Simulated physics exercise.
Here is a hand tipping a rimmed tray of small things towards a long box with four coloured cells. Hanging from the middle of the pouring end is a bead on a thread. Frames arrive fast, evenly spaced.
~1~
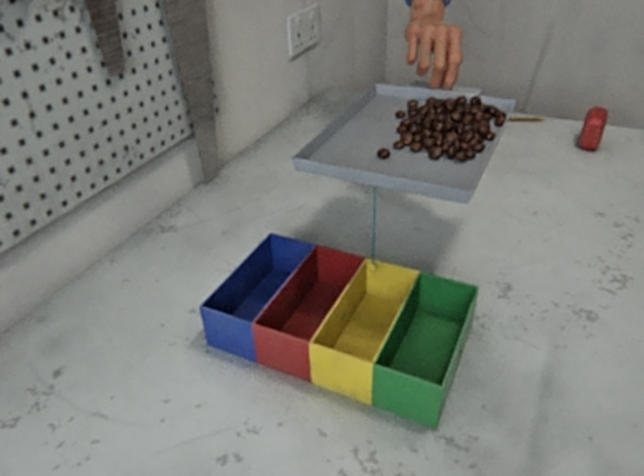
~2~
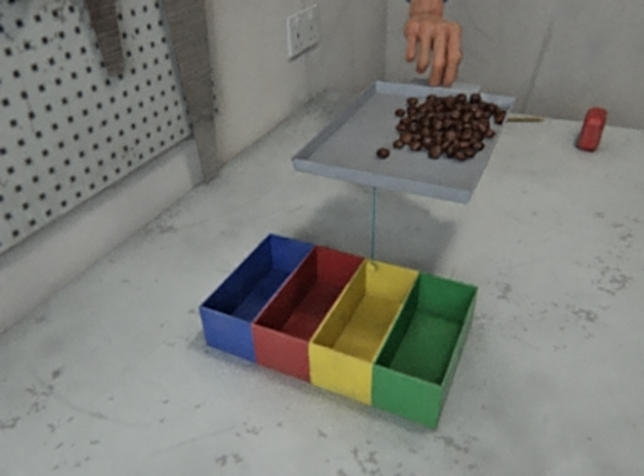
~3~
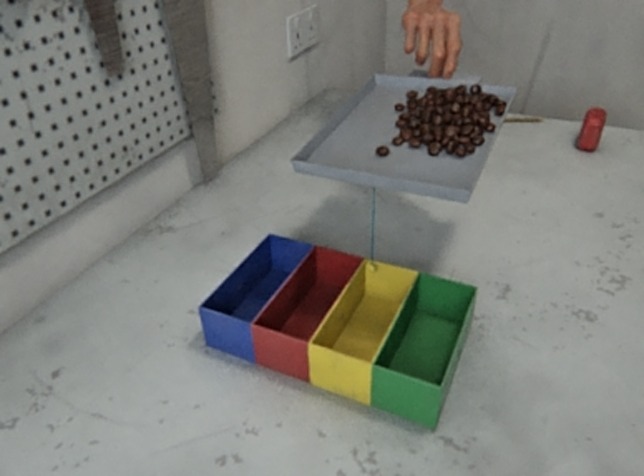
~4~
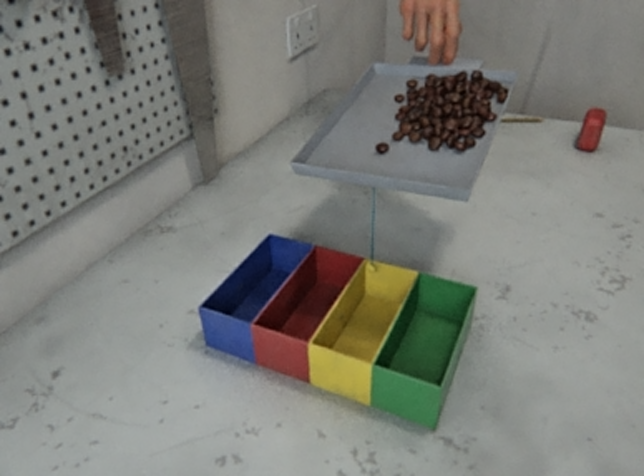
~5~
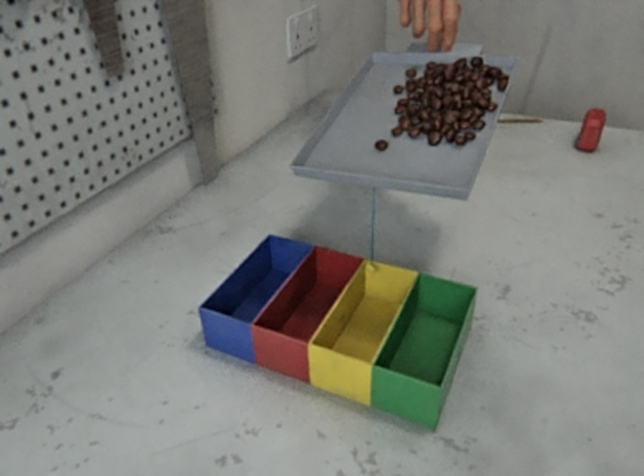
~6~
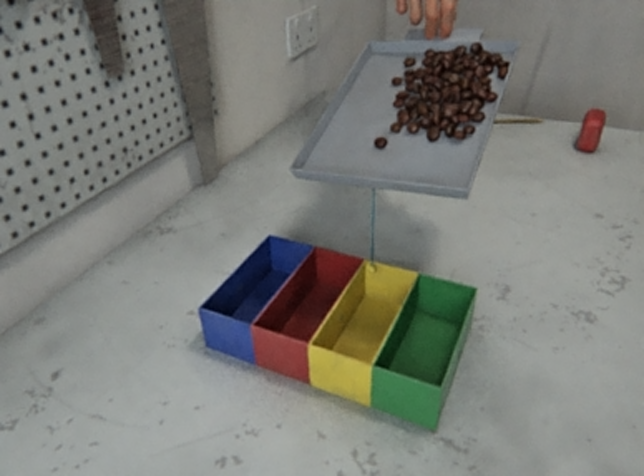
Grey tray of small brown drops tilting steadily as a hand raises its far side, above a blue, red, yellow and green box.
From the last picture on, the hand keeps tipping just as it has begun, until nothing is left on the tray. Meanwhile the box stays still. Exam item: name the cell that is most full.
Answer: Red.
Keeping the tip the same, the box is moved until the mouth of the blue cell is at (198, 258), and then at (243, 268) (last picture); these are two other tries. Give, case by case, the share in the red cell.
0 %, then 50 %.
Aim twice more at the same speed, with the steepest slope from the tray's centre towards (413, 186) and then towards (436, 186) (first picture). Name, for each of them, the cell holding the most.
The cell in green, then the green cell.
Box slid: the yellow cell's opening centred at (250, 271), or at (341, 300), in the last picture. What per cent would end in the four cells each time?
Close to 60 in a hundred, then close to 100 in a hundred.
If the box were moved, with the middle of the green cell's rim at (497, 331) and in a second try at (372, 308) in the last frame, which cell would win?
The first placement favours the blue cell, while the second favours the yellow one.
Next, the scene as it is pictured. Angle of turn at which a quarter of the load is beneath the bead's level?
It sits at roughly 70°.
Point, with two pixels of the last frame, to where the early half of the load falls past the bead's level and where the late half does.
Around (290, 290) at first; around (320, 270) after that.
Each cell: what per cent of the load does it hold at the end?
The blue cell holds about 20 %, the red cell about 60 %, the yellow cell about 20 % and the green cell about 0 %.
Just after the last frame, tray tipped steeply; almost all on the tray; about a tenth falling or outside the box.
A moment on, tray tipped right over; roughly a quarter on the tray; roughly a third in the red cell; about a tenth in the yellow cell; about a tenth in the blue cell; about a tenth falling or outside the box.
Further on, tray tipped past a quarter turn; roughly half in the red cell; roughly a quarter in the yellow cell; roughly a quarter in the blue cell; just a few in the green cell; just a few falling or outside the box.
When it is over, tray tipped past a quarter turn; roughly half in the red cell; roughly a quarter in the yellow cell; roughly a quarter in the blue cell; just a few in the green cell; just a few outside the box.
